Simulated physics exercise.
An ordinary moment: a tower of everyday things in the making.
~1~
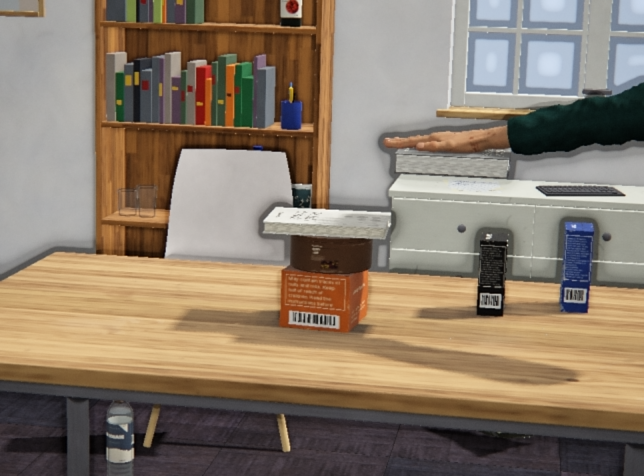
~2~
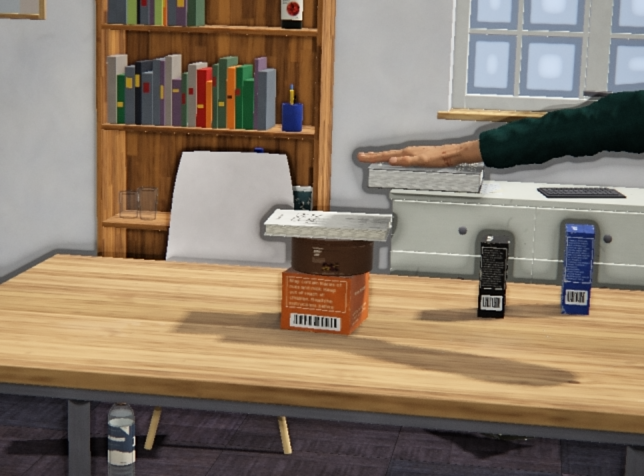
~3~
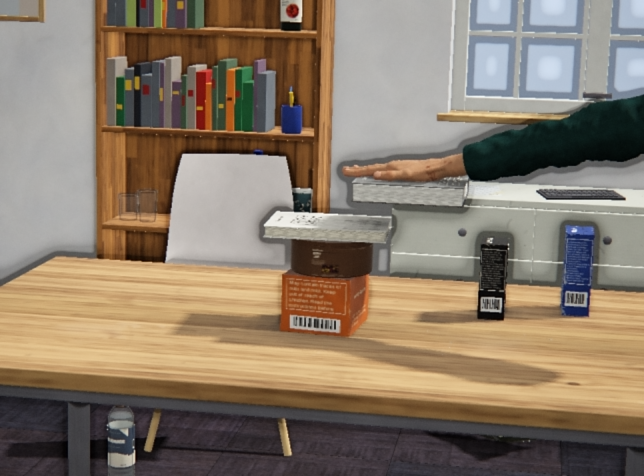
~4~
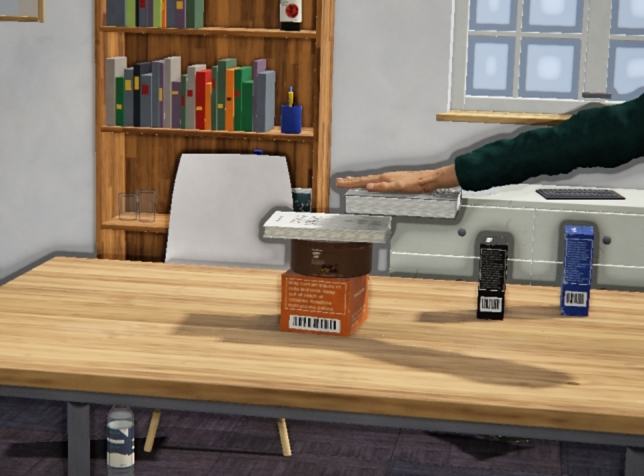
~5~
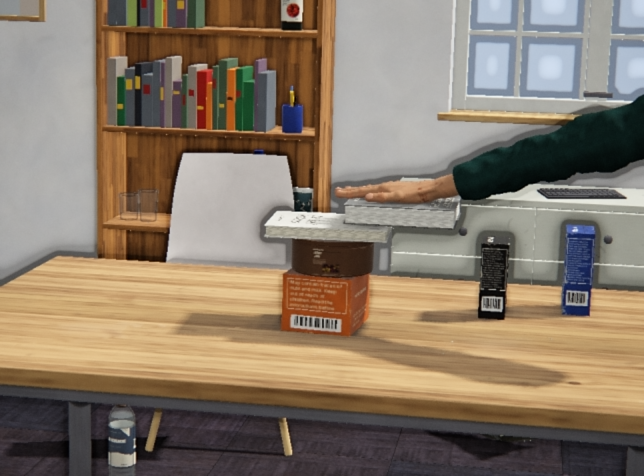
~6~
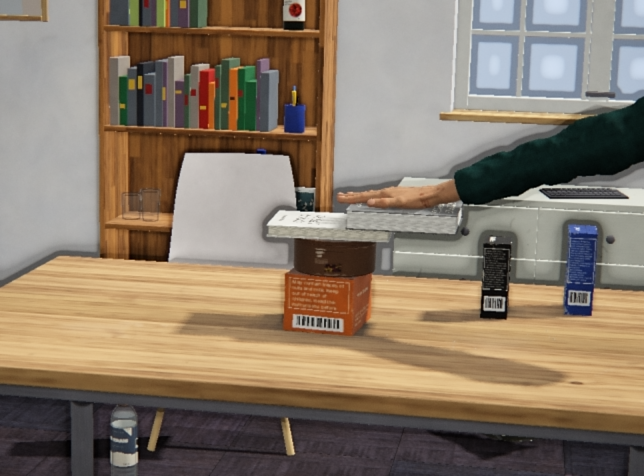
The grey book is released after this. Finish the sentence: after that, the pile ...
The pile collapses.
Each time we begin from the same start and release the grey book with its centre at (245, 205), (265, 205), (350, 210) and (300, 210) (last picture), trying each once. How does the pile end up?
Result per case: First toppled, second toppled, third still standing, fourth still standing.
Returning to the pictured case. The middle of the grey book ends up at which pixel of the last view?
In the final view it sits at roughly (484, 326).
Then, 0.40 s after the last picture, grey book now fallen.
Then, 0.70 s after the last picture, things are still on the move.
Then, 0.90 s after the last picture, nothing new.
At rest, fallen, grey book; the other 5 in place. Seen from the same camera at the end, grey book near (483, 325). The pile comes apart.
